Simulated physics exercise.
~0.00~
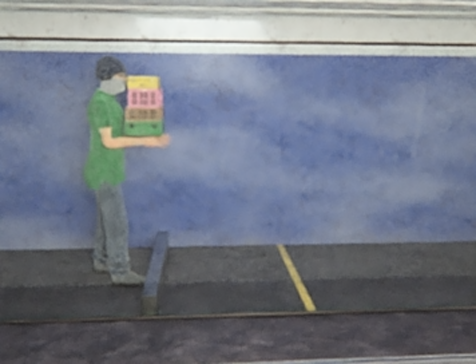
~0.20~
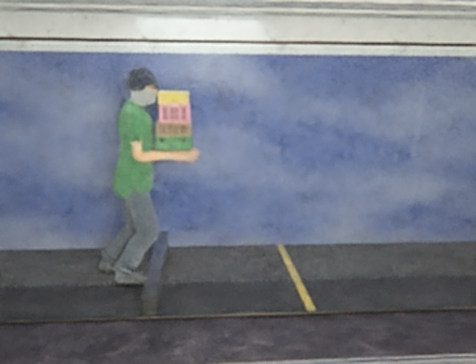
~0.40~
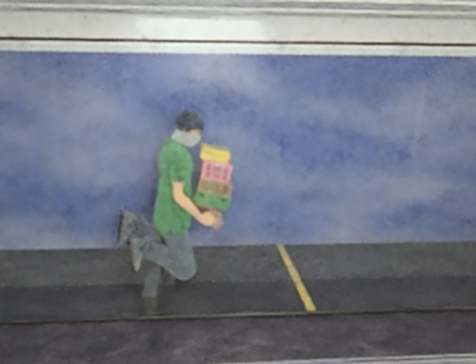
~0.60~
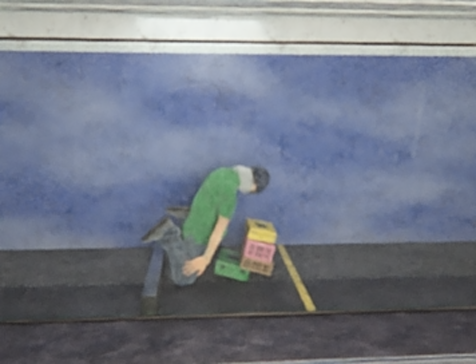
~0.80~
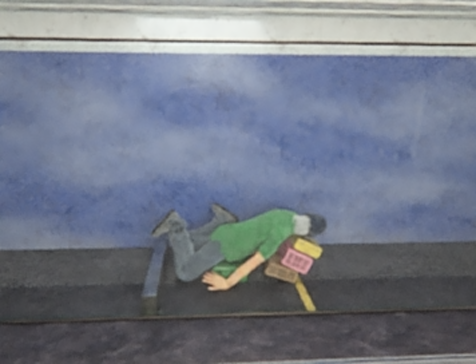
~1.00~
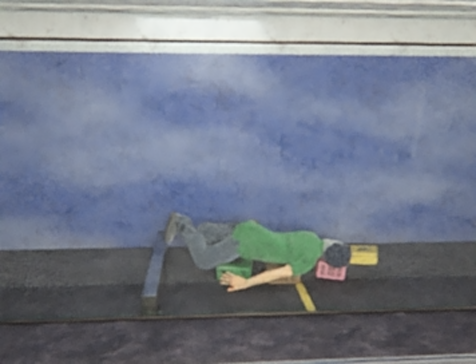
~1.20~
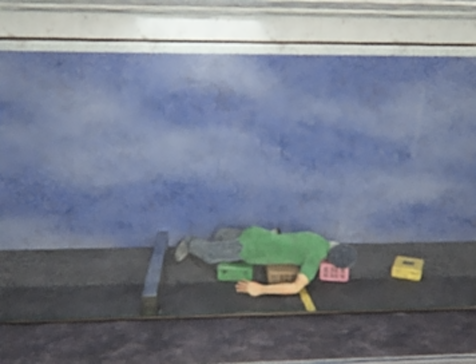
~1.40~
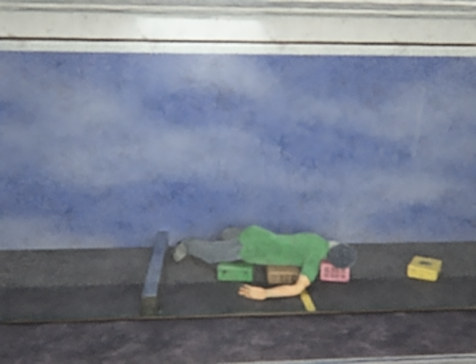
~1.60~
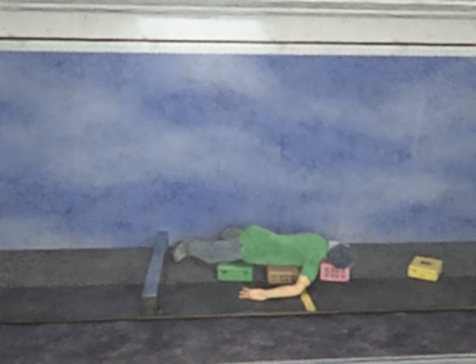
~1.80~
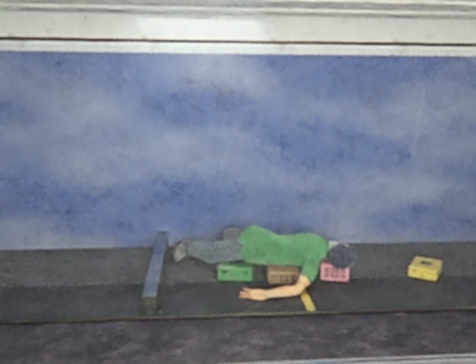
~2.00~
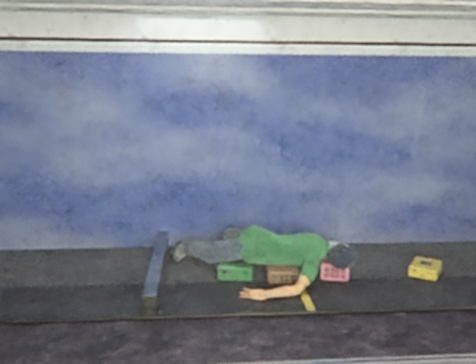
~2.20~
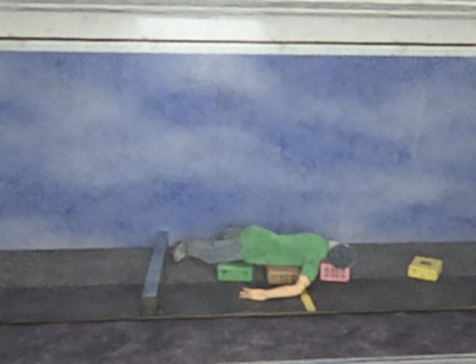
The clip opens on a person in a green shirt and gray trousers, standing at the left with a stack of yellow, pink, brown and green crates in both arms. The person lurches right, feet catching at a low rail, and pitches forward as one leg kicks up behind. The knees fold and the stack drops to the dark floor, tilting apart. The body topples over the boxes, and the yellow one slides away to the right. Finally the person lies face down and still, head and the pink and yellow boxes past the yellow line, green and brown short of it.
